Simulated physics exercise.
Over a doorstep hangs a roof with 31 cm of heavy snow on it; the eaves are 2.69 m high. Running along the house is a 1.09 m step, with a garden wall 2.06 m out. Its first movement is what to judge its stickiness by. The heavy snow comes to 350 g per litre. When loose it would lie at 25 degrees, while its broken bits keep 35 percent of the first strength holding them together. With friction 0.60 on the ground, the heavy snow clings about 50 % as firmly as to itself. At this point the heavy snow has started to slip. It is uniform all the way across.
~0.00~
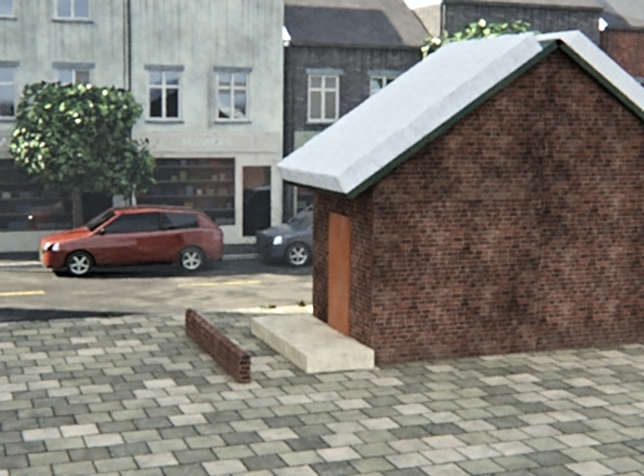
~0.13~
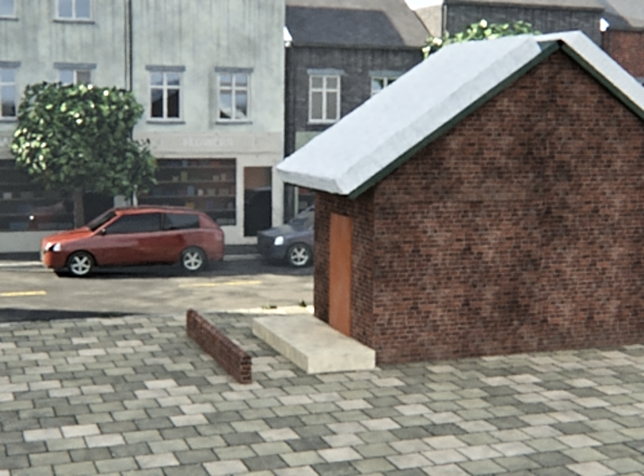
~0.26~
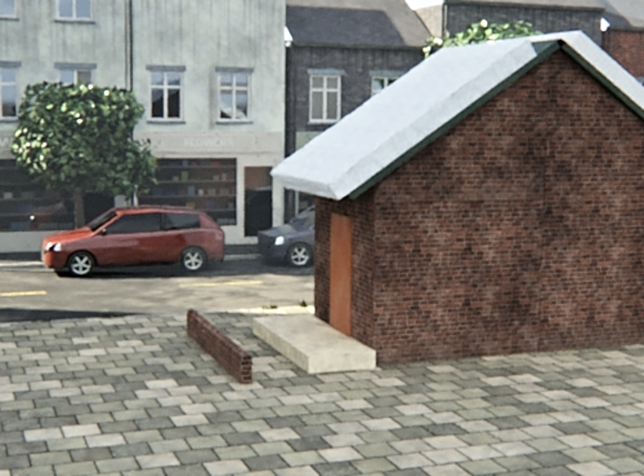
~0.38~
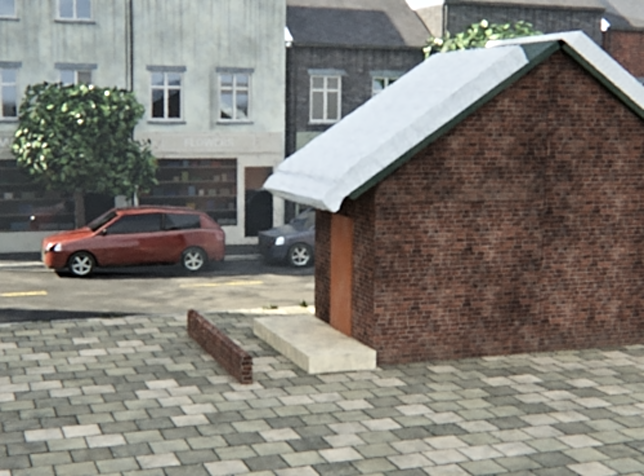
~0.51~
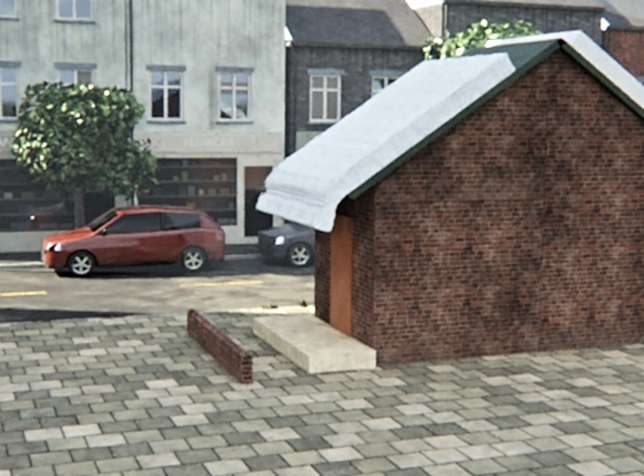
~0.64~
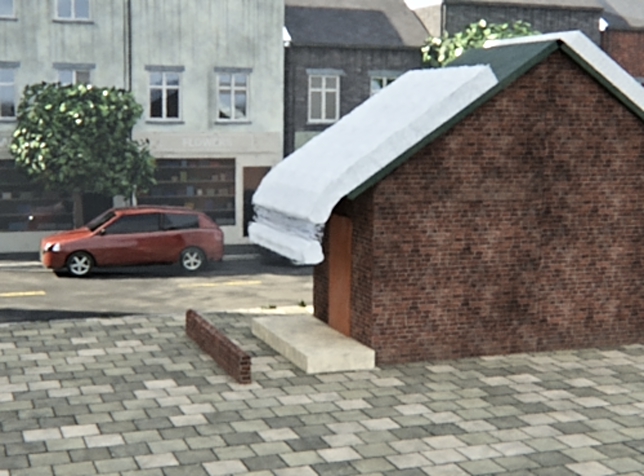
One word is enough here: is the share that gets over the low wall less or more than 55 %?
More.
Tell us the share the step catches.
Roughly 2 percent.
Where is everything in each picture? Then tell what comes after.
The first frame shows leading edge of the heavy snow at (337, 179), 2 % of it past the eaves, in one piece.
The second frame shows leading edge of the heavy snow at (336, 181), its middle shifted 4.0 cm, 3 % of it past the eaves, in one piece.
The third frame shows leading edge of the heavy snow at (331, 187), its middle shifted 16 cm, 6 % of it past the eaves, in one piece.
The fourth frame shows leading edge of the heavy snow at (323, 198), its middle shifted 34 cm, 11 % of it past the eaves, in one piece.
The fifth frame shows leading edge of the heavy snow at (314, 227), its middle shifted 61 cm, 18 % of it past the eaves, cracking.
The sixth frame shows leading edge of the heavy snow at (304, 253), its middle shifted 95 cm, 26 % of it past the eaves, cracking.
After 1.07 s, 53 % is still on the roof and 0 % is past the low wall.
After 1.58 s, none is still on the roof and 53 % is past the low wall.
After 2.09 s, none is still on the roof and 64 % is past the low wall.
After 2.60 s, none is still on the roof and 64 % is past the low wall.
After 3.10 s, at the end, none is still on the roof and 64 % is past the low wall.
